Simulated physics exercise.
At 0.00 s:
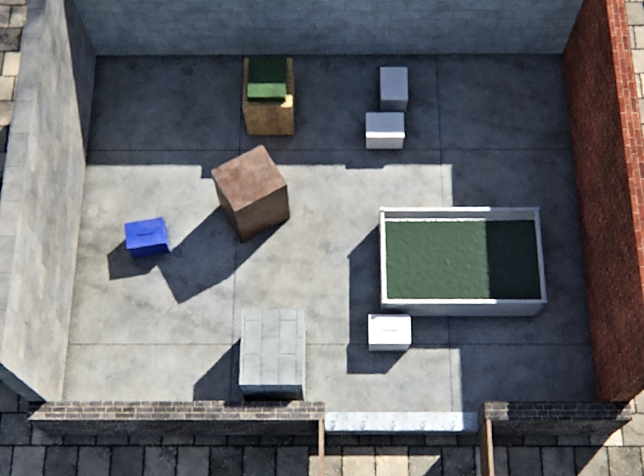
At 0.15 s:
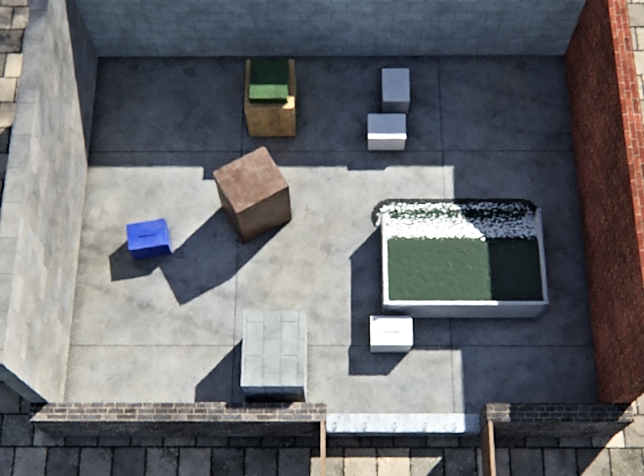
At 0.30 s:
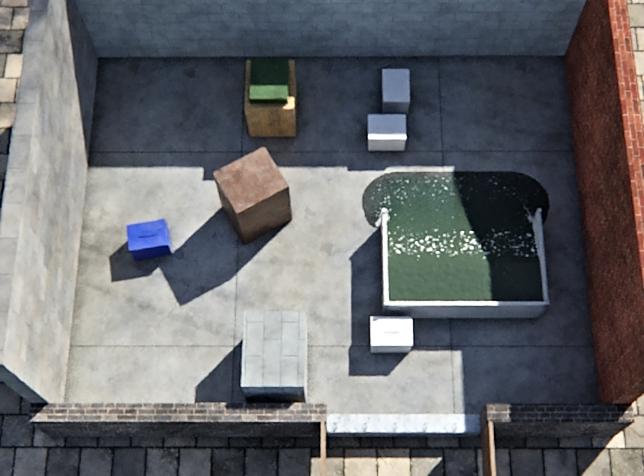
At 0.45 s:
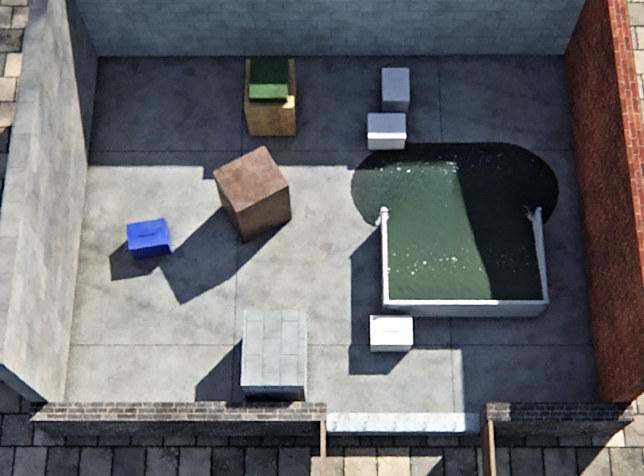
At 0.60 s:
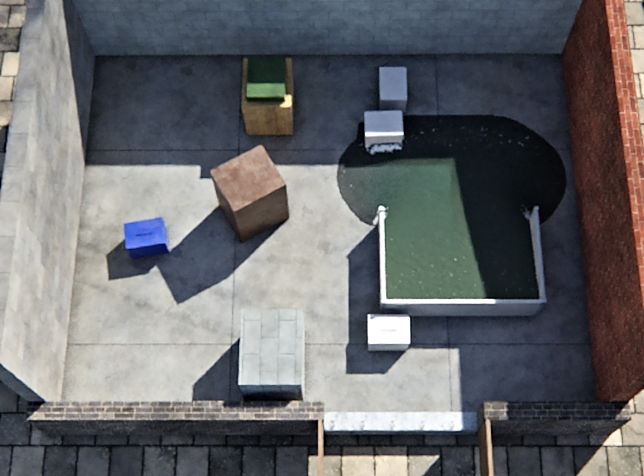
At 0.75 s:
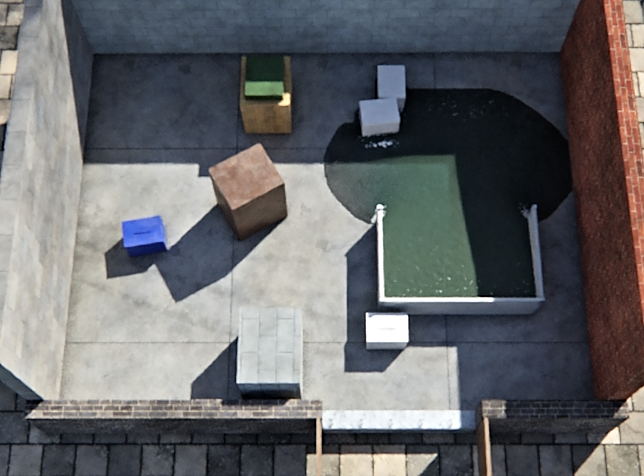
A white-rimmed tank of dark green water at the right of a walled concrete court, seen from high above, loses its far side, and water pours out across the floor. A brown block, a blue box, a pale grey block and a green-topped wooden crate stand to the left, with small white boxes near the tank. The rounded pool spreads toward the back and both sides, reaching two white boxes and nudging the nearer one slightly.
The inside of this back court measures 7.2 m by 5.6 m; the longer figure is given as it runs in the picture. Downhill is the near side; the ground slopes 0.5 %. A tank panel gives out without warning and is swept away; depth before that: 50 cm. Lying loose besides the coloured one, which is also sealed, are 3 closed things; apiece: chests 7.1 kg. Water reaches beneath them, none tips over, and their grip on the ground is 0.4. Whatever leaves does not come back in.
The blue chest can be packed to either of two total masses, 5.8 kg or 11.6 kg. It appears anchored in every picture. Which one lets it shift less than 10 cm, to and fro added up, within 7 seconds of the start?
Only 11.6 kg.
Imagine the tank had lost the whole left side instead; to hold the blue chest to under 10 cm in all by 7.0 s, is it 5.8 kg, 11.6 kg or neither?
Answer: Neither of them.
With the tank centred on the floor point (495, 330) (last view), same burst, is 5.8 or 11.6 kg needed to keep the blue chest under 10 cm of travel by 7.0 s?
In that case the lower weight is enough.
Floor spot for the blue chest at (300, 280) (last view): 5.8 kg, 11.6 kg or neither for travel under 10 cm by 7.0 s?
Going by the scene, both weights fall short.
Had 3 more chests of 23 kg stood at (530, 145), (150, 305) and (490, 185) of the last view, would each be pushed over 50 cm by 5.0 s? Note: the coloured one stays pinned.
Taking them one by one: Above the mark; below the mark; above the mark.
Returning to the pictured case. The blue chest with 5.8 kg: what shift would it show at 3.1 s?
Around 0 centimetres out of place.
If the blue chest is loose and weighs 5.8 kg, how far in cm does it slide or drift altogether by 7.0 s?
Close to 30 centimetres all told.
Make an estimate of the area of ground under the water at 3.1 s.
Flooded: Near 18 m2.
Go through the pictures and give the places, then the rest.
The blue chest at (145, 233), on the bottom; 2.8 m2 under water; 0 of 4 have shifted, in the first frame.
The blue chest at (147, 234), on the bottom; 3.8 m2 under water; 0 of 4 have shifted, in the second frame.
The blue chest at (147, 235), on the bottom; water covers 5.0 m2; 0 of 4 have shifted, in the third frame.
The blue chest at (147, 234), on the bottom; 6.4 m2 under water; 0 of 4 have shifted, in the fourth frame.
The blue chest at (144, 233), on the bottom; 7.8 m2 under water; 0 of 4 have shifted, in the fifth frame.
The blue chest at (143, 231), on the bottom; 9.3 m2 under water; 1 of 4 have shifted, in the sixth frame.
After 1.4 s the blue chest would be 0 cm from its start with 5.8 kg and 0 cm from its start with 11.6 kg; 0 cm of water round it then.
After 3.1 s the blue chest would be 0 cm from its start with 5.8 kg and 0 cm from its start with 11.6 kg; 0 cm of water round it then.
After 4.9 s the blue chest would be 0 cm from its start with 5.8 kg and 0 cm from its start with 11.6 kg; 0 cm of water round it then.
After 7.0 s the blue chest would be 34 cm from its start with 5.8 kg and 0 cm from its start with 11.6 kg; 3 cm of water round it then.
